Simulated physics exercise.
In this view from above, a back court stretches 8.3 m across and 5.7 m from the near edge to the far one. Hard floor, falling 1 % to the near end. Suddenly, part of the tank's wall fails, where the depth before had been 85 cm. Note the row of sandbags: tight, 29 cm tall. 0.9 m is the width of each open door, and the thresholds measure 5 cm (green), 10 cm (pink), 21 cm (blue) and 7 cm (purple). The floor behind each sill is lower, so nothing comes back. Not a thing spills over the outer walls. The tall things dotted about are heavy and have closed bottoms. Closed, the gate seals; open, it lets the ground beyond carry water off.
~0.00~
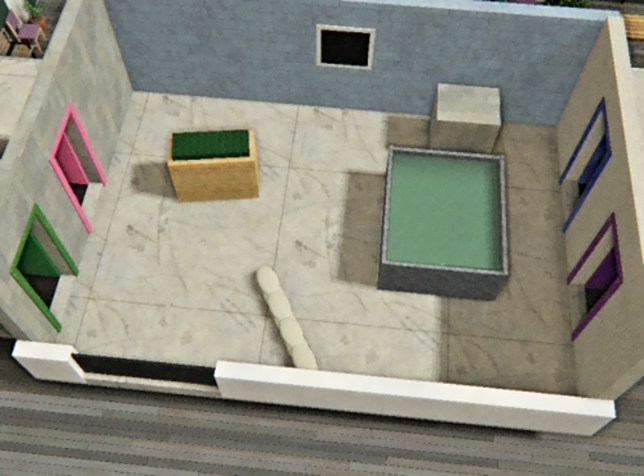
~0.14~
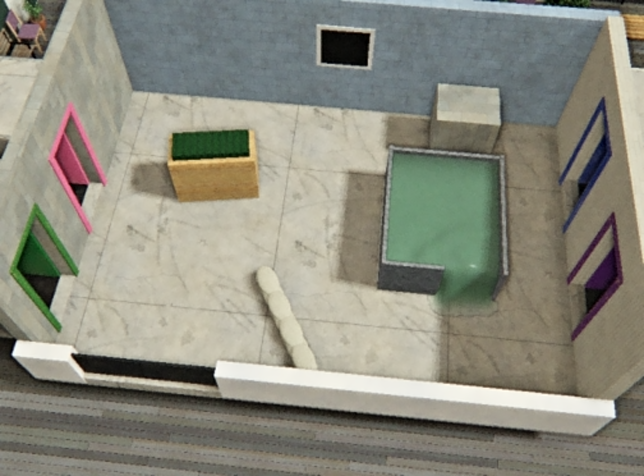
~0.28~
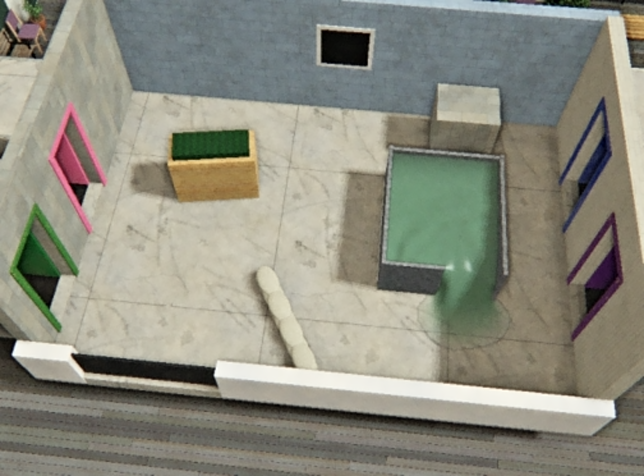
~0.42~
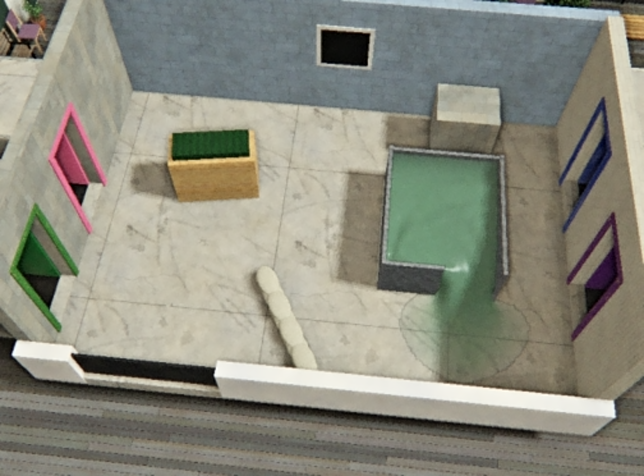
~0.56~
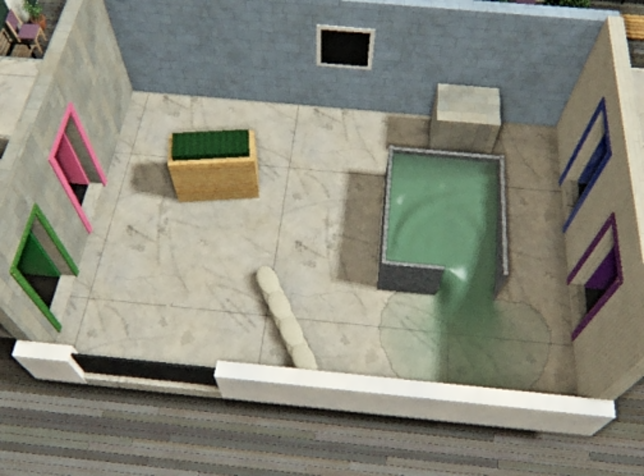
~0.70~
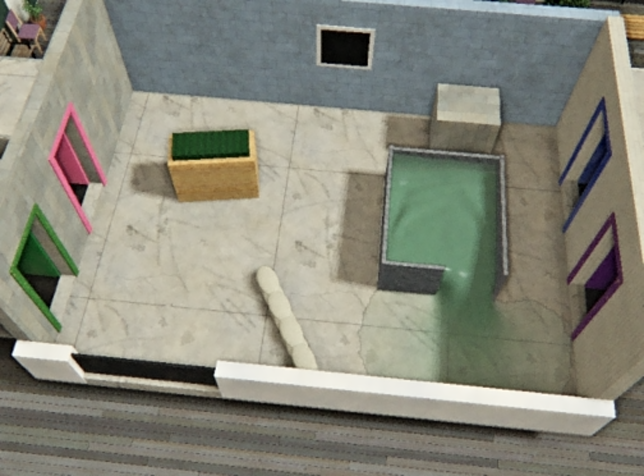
At first, a tank of green water stands whole and still on the right side of a walled court. Then part of its near wall gives way and water pours through the gap, spreading in a widening, thinning sheet across the pale floor to the near wall, while the sandbags stay put.
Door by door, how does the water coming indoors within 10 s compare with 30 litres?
In order: The green door lets in a smaller amount than the limit. The pink door lets in a smaller amount than the limit. The blue door lets in a smaller amount than the limit. The purple door lets in a larger amount than the limit.
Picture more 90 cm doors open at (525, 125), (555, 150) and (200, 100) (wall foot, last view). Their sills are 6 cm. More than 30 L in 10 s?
In turn: Beyond it, beyond it, short of it.
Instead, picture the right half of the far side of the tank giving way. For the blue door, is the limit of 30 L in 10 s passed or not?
Then blue exceeds it.
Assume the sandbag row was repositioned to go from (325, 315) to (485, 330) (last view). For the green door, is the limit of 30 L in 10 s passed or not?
Then, for the green door, it's higher.
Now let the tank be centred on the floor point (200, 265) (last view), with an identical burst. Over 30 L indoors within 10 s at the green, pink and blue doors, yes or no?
Checking each door against the limit: Green tops it, pink does not exceed it, blue does not exceed it.
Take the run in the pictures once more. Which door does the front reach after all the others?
Looks like the pink door.
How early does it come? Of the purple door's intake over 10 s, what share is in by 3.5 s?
Share: ~ 25 %.
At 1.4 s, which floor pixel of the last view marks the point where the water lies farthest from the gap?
Around pixel (264, 381).
After 1.4 s water covers 15 % of the floor and is deepest (69 cm) near (575, 413); green door not reached, pink door not reached, blue door not reached, purple door 4 cm at the sill, 0 L in.
After 2.2 s water covers 25 % of the floor and is deepest (51 cm) near (493, 405); green door not reached, pink door not reached, blue door not reached, purple door 14 cm at the sill, 3 L in.
After 3.5 s water covers 55 % of the floor and is deepest (34 cm) near (470, 391); green door not reached, pink door not reached, blue door 5 cm at the sill, 0 L in, purple door 14 cm at the sill, 26 L in.
After 6.0 s water covers 75 % of the floor and is deepest (22 cm) near (519, 195); green door 3 cm at the sill, 0 L in, pink door not reached, blue door 14 cm at the sill, 0 L in, purple door 11 cm at the sill, 70 L in.
After 10.0 s water covers 90 % of the floor and is deepest (16 cm) near (470, 402); green door 4 cm at the sill, 0 L in, pink door 7 cm at the sill, 0 L in, blue door 12 cm at the sill, 0 L in, purple door 13 cm at the sill, 98 L in.
